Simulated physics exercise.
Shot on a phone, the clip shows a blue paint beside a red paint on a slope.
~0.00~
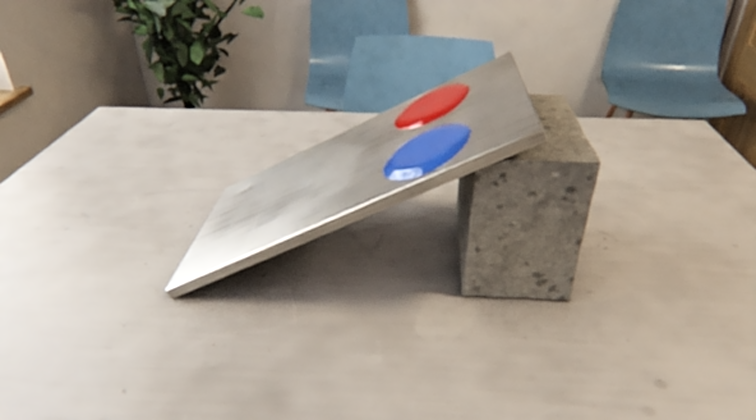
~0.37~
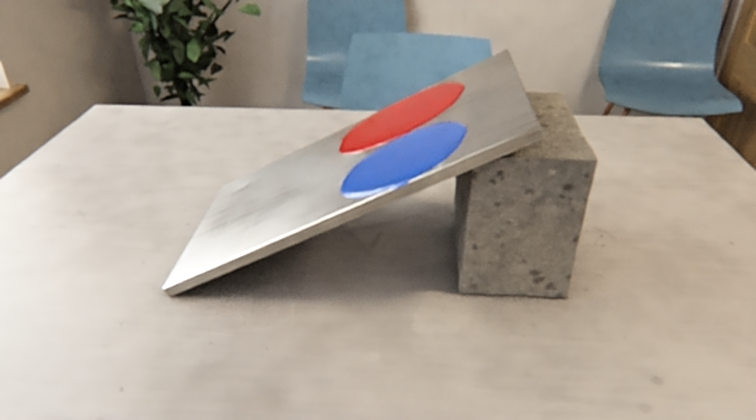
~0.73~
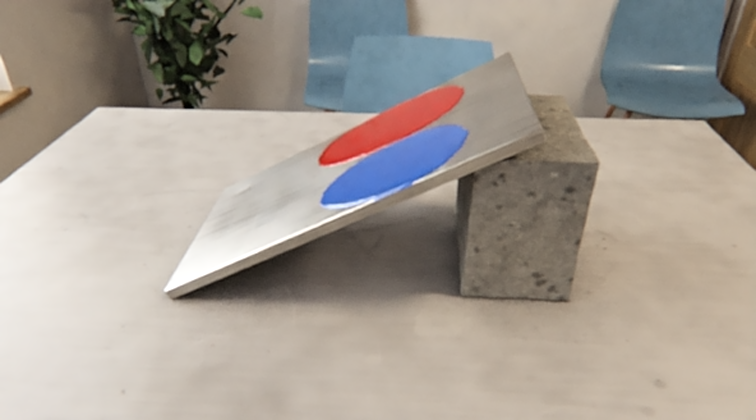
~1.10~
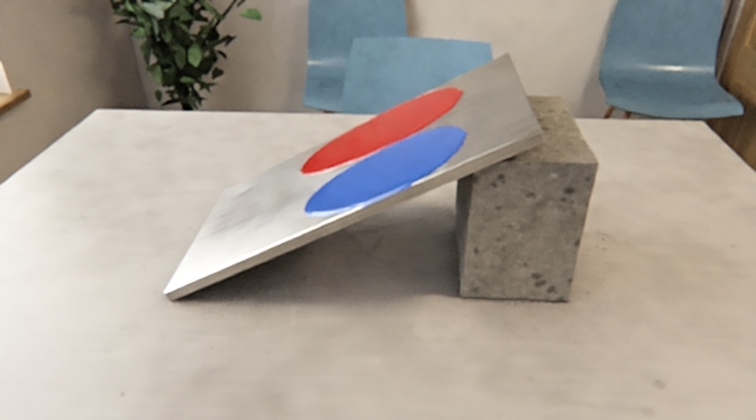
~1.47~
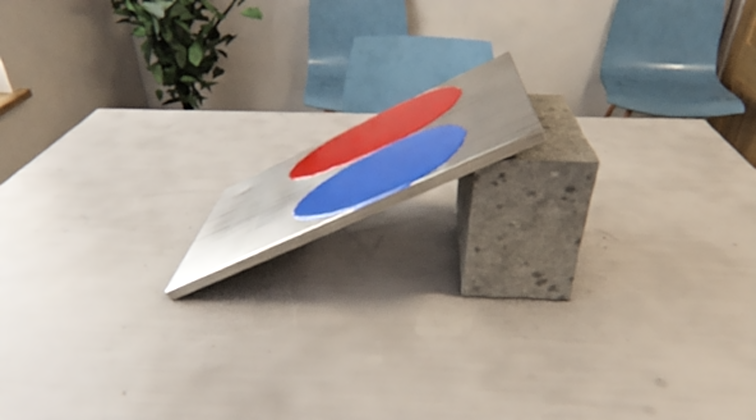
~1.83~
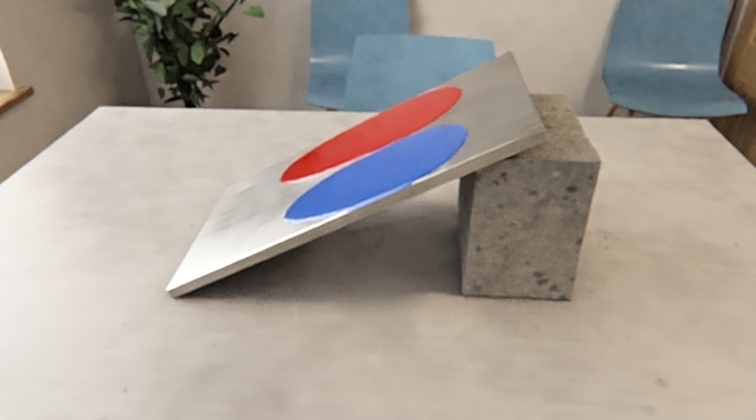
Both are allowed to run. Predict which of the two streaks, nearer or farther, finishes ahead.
Farther.
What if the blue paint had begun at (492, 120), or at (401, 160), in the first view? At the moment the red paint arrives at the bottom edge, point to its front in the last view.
First try near (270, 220), second try near (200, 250).
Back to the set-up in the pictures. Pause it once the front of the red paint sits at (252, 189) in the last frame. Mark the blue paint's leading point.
The tip sits near (258, 224) in the last picture.
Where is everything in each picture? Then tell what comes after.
In the first frame, tip of the blue paint a quarter of the way down; tip of the red paint (405, 116) a quarter of the way down.
In the second frame, tip of the blue paint (349, 181) half way down; tip of the red paint half way down.
In the third frame, tip of the blue paint half way down; tip of the red paint (326, 154) half way down.
In the fourth frame, tip of the blue paint (314, 201) half way down; tip of the red paint three quarters of the way down.
In the fifth frame, tip of the blue paint half way down; tip of the red paint (296, 168) three quarters of the way down.
In the sixth frame, tip of the blue paint (294, 208) three quarters of the way down; tip of the red paint three quarters of the way down.
After 3.2 s, the blue paint is three quarters of the way down; the red paint is three quarters of the way down.
After 4.4 s, the blue paint is three quarters of the way down; the red paint is close to the edge.
After 5.3 s, the blue paint is three quarters of the way down; the red paint is at the low edge.
